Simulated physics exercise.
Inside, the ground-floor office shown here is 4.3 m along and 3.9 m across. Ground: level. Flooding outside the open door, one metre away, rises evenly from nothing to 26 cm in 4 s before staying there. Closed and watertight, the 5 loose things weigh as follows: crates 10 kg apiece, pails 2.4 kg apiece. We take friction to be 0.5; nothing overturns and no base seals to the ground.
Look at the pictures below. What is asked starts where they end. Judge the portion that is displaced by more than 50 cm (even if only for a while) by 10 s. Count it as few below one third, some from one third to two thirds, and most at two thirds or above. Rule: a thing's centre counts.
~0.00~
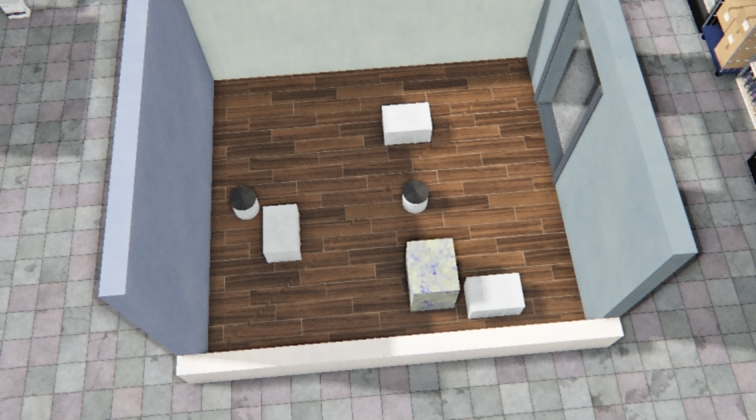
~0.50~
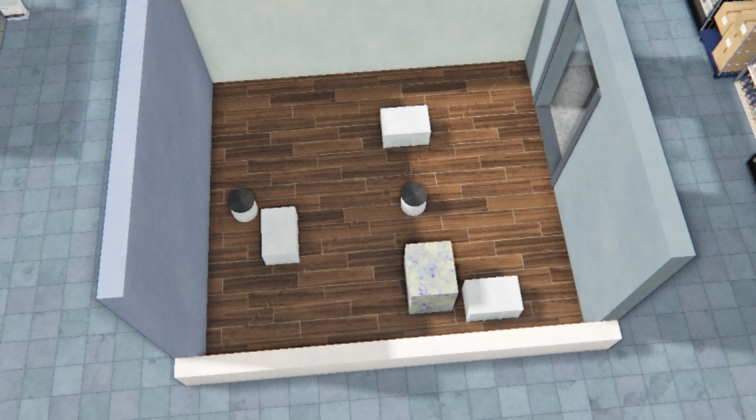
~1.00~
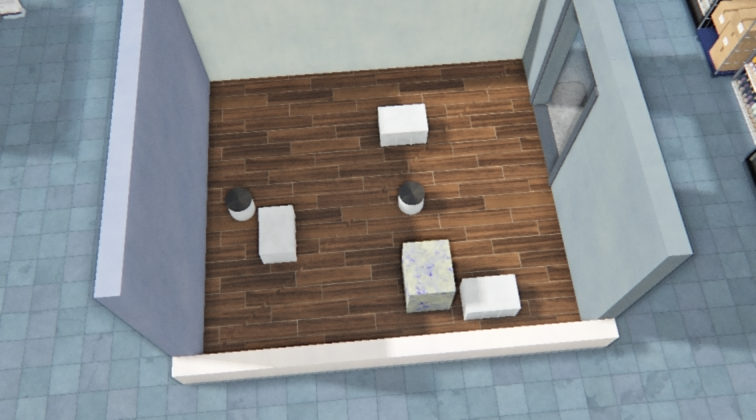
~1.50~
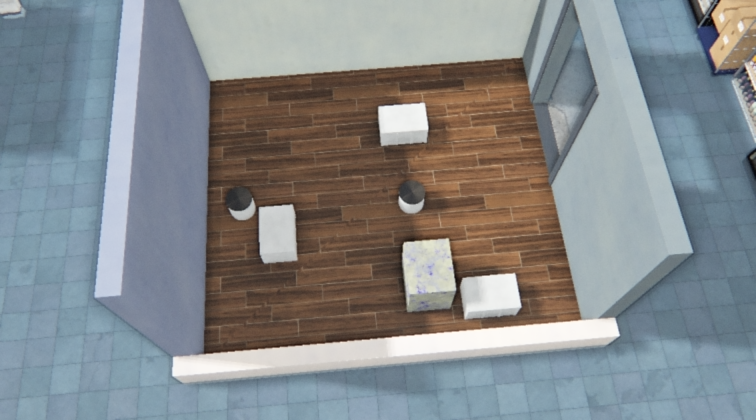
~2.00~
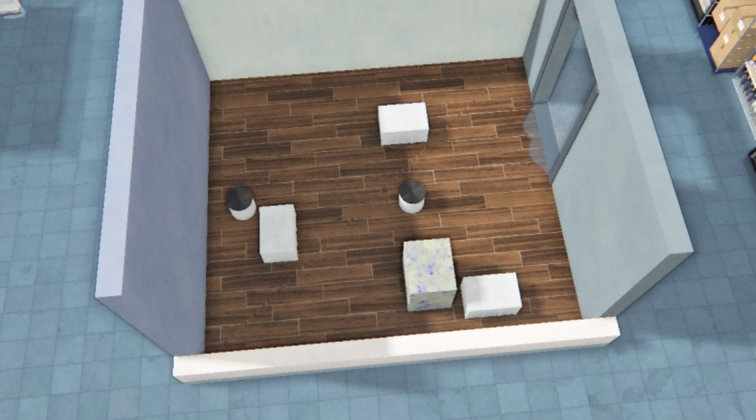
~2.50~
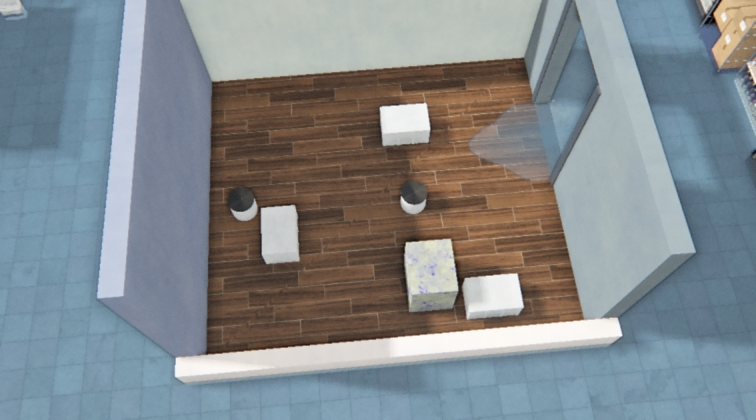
Most.
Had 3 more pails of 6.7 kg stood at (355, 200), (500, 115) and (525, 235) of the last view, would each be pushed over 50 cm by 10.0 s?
Result by item, in order: Beyond the cutoff, beyond the cutoff, inside the cutoff.
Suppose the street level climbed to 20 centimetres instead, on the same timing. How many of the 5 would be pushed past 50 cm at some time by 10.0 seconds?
Then it comes to 4.
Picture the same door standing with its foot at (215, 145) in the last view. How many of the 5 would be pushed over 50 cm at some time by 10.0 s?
Then 2.
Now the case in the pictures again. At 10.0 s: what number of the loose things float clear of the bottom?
4.
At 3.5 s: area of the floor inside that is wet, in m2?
I'd put it close to 4.0 m2.
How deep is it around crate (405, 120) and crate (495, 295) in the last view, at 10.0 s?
Depths: Near 13 cm, then near 6 cm.
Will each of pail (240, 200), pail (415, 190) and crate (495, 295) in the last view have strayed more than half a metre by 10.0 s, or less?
Result, in order: Exceeded / exceeded / stayed within.
After 3.5 s 0 of 5 are over 50 cm from their spots; 0 afloat.
After 4.5 s 2 of 5 are over 50 cm from their spots; 0 afloat.
After 7.0 s 4 of 5 are over 50 cm from their spots; 4 afloat.
After 10.0 s 4 of 5 are over 50 cm from their spots, and 4 have been at some point; 4 afloat.
